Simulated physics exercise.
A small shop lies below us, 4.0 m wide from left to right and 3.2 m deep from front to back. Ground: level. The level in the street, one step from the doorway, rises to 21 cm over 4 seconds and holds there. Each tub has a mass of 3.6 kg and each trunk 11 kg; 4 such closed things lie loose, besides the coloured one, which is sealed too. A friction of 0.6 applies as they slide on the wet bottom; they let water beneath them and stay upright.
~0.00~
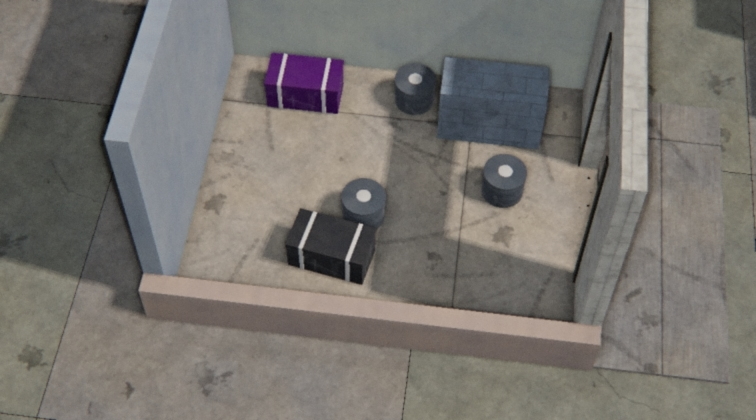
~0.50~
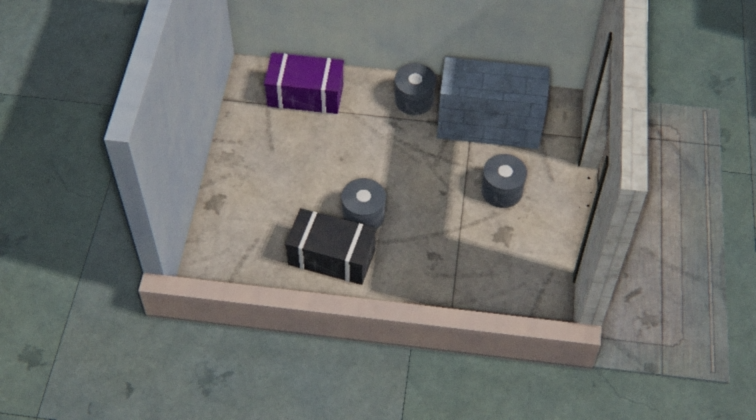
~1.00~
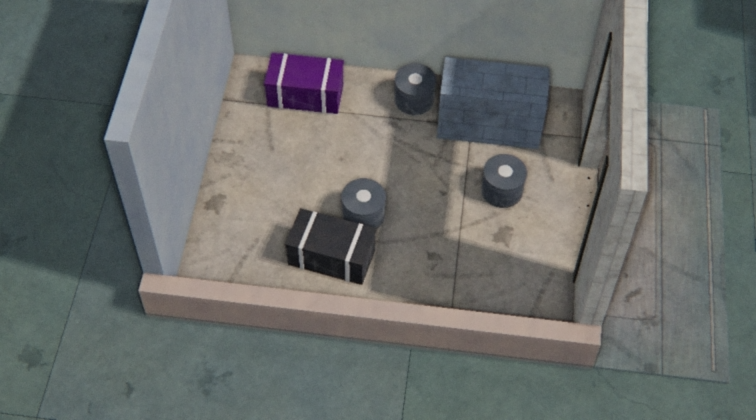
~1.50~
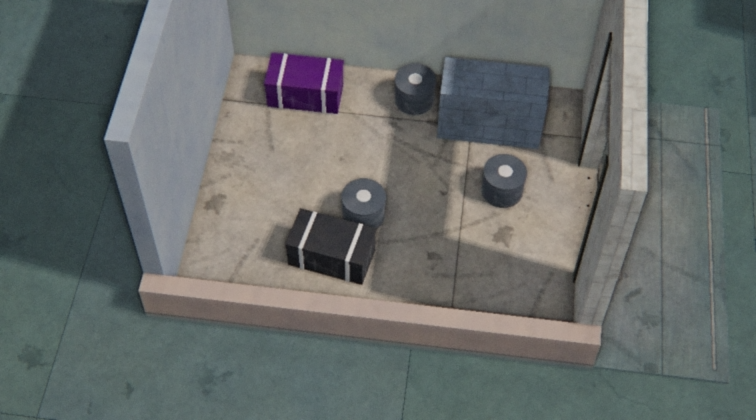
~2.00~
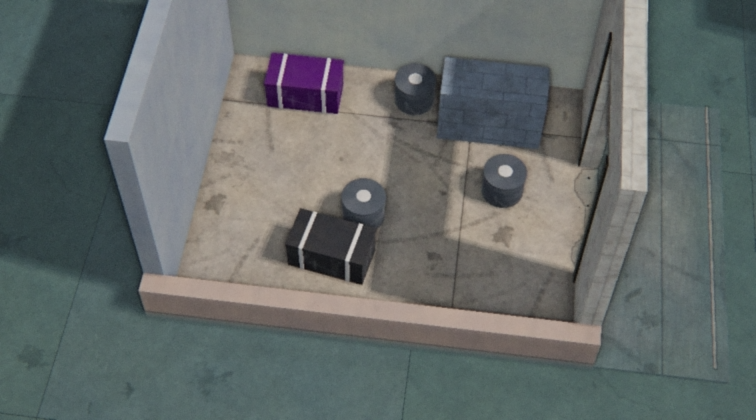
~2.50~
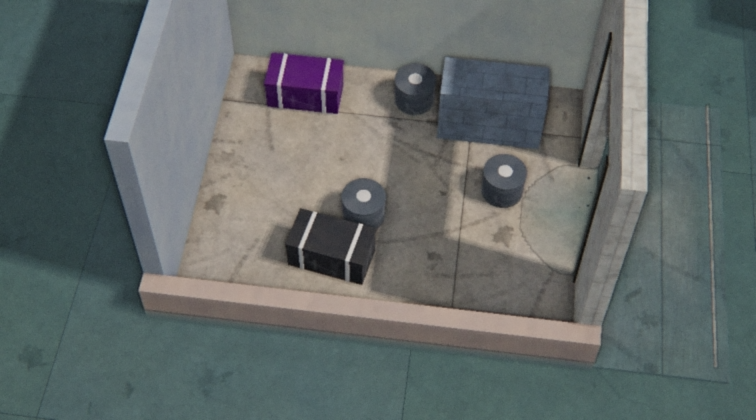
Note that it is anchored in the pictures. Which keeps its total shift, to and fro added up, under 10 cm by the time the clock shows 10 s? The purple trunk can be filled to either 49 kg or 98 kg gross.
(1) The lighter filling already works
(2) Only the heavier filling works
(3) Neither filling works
Only the heavier filling works (2).
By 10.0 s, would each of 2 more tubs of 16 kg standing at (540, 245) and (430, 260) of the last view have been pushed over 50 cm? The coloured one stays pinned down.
Note, in sequence: Exceeded, not exceeded.
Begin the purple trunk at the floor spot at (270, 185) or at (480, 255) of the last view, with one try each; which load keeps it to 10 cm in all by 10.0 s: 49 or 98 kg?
Result, try 1: Heavy passes, light fails; try 2: Both pass.
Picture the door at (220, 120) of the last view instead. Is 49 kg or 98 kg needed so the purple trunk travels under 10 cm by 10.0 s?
Outcome - the lighter pick works.
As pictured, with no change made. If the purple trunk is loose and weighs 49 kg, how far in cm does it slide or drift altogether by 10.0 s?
All together it comes to about 20 cm.
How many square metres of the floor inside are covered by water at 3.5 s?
Wet: Near 2.5 m2.
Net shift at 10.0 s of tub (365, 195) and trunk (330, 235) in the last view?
They've ended up 120 cm and 60 cm away, in that order.
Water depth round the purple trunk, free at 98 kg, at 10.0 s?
Depth: Approx. 13 cm.
After 3.5 s the purple trunk would be 0 cm from its start with 49 kg and 0 cm from its start with 98 kg; 0 cm of water round it then.
After 4.5 s the purple trunk would be 0 cm from its start with 49 kg and 0 cm from its start with 98 kg; 0 cm of water round it then.
After 7.0 s the purple trunk would be 0 cm from its start with 49 kg and 0 cm from its start with 98 kg; 4 cm of water round it then.
After 10.0 s the purple trunk would be 20 cm from its start with 49 kg and 0 cm from its start with 98 kg; 13 cm of water round it then.
